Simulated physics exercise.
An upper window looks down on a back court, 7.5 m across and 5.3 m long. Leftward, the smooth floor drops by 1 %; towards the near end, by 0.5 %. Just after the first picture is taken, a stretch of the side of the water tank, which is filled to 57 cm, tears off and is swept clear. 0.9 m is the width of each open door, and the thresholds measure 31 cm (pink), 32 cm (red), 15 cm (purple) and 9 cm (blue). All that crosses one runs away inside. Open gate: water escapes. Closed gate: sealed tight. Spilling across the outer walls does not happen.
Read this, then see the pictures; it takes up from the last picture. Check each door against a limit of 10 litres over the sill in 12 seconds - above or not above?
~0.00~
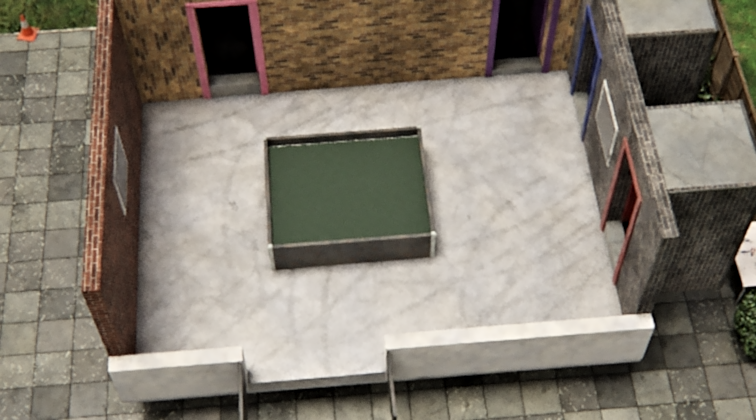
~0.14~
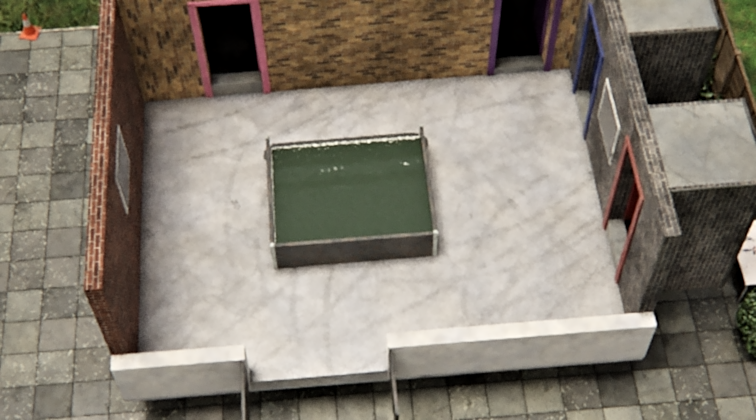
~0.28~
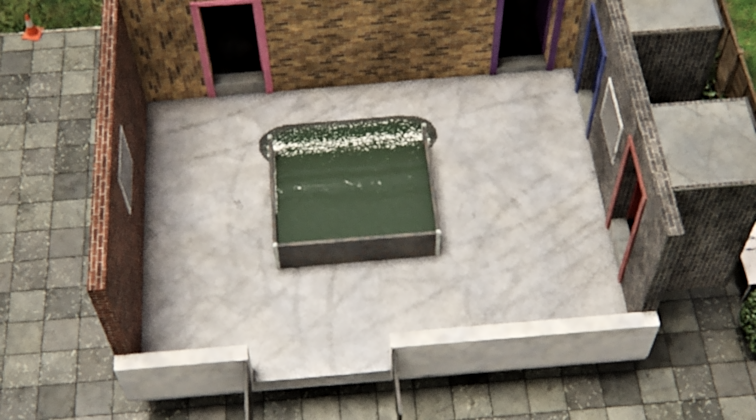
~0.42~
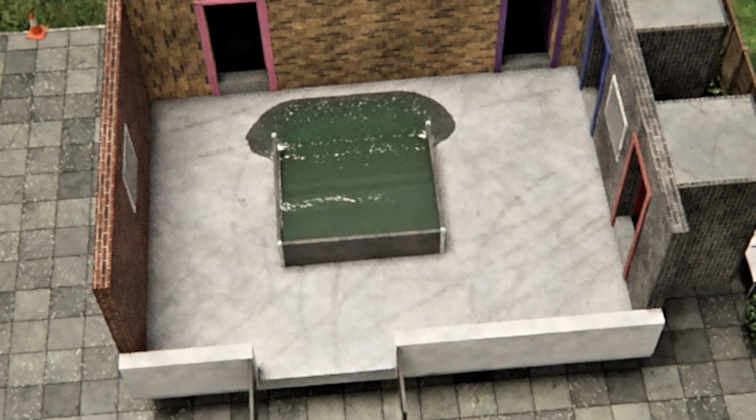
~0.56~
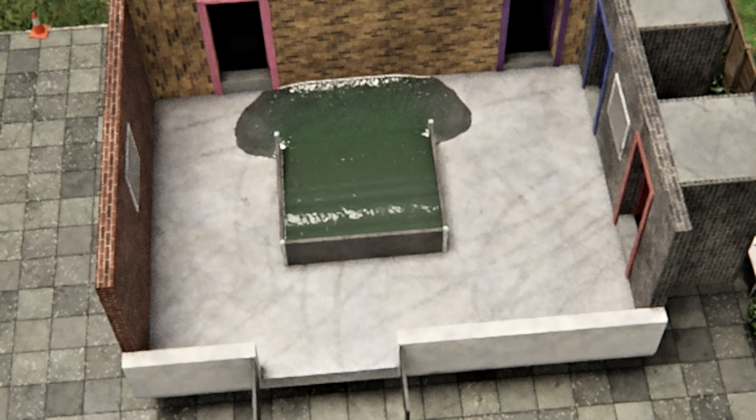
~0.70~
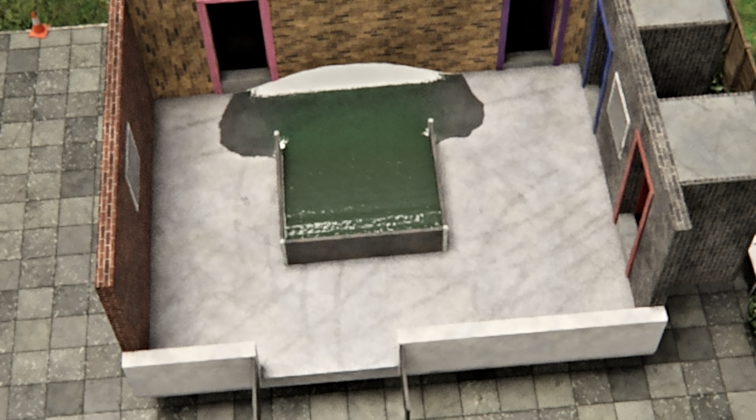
Check: Pink door not above; red door not above; purple door not above; blue door above.
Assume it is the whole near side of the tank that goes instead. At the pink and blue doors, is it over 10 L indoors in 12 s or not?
Compared with the limit, pink is lower and blue is lower.
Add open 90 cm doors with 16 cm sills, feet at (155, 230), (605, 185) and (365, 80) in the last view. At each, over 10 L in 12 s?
Result in order - not enough, not enough, more than that.
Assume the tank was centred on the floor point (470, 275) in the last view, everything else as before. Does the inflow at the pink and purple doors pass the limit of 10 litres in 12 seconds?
So the pink door keeps within it and the purple door tops the limit.
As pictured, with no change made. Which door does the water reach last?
That would be the red door.
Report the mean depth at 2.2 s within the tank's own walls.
The mean depth is some 20 cm.
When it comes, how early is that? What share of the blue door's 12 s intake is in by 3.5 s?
Roughly 50%.
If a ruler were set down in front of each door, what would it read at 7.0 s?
Pink 9 cm, red 3 cm, purple 7 cm, blue 6 cm.
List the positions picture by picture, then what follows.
In the first frame, still water, 57 cm deep, in the water tank at (347, 188).
In the second frame, water pours out on the water tank's far side and has run 1.4 m, to a hidden place; typically 7 cm deep outside, 57 cm at the water tank's back.
In the third frame, the front is at (429, 128), 1.5 m from the gap on the water tank's far side; 1.8 m2 of floor is under water; 57 cm left at the back of the water tank.
In the fourth frame, water pours out on the water tank's far side and has run 1.8 m, to (256, 132); typically 9 cm deep outside, 57 cm at the water tank's back.
In the fifth frame, the front is at (437, 83), 2.1 m from the gap on the water tank's far side; 4.8 m2 of floor is under water; 56 cm left at the back of the water tank.
In the sixth frame, the front is at (456, 75), 2.4 m from the gap on the water tank's far side; 5.3 m2 of floor is under water; 48 cm left at the back of the water tank.
After 1.4 s water covers 20 % of the floor and is deepest (44 cm) near (329, 105); pink door 23 cm at the sill, 0 L in, red door not reached, purple door 3 cm at the sill, 0 L in, blue door not reached.
After 2.2 s water covers 30 % of the floor and is deepest (38 cm) near (154, 104); pink door 24 cm at the sill, 0 L in, red door not reached, purple door 10 cm at the sill, 0 L in, blue door 10 cm at the sill, 0 L in.
After 3.5 s water covers 55 % of the floor and is deepest (30 cm) near (165, 111); pink door 14 cm at the sill, 0 L in, red door 3 cm at the sill, 0 L in, purple door 8 cm at the sill, 0 L in, blue door 22 cm at the sill, 63 L in.
After 7.0 s water covers 95 % of the floor and is deepest (16 cm) near (150, 363); pink door 9 cm at the sill, 0 L in, red door 3 cm at the sill, 0 L in, purple door 7 cm at the sill, 1 L in, blue door 6 cm at the sill, 125 L in.
After 12.0 s water covers 95 % of the floor and is deepest (14 cm) near (150, 374); pink door 5 cm at the sill, 0 L in, red door 4 cm at the sill, 0 L in, purple door 3 cm at the sill, 1 L in, blue door 3 cm at the sill, 125 L in.
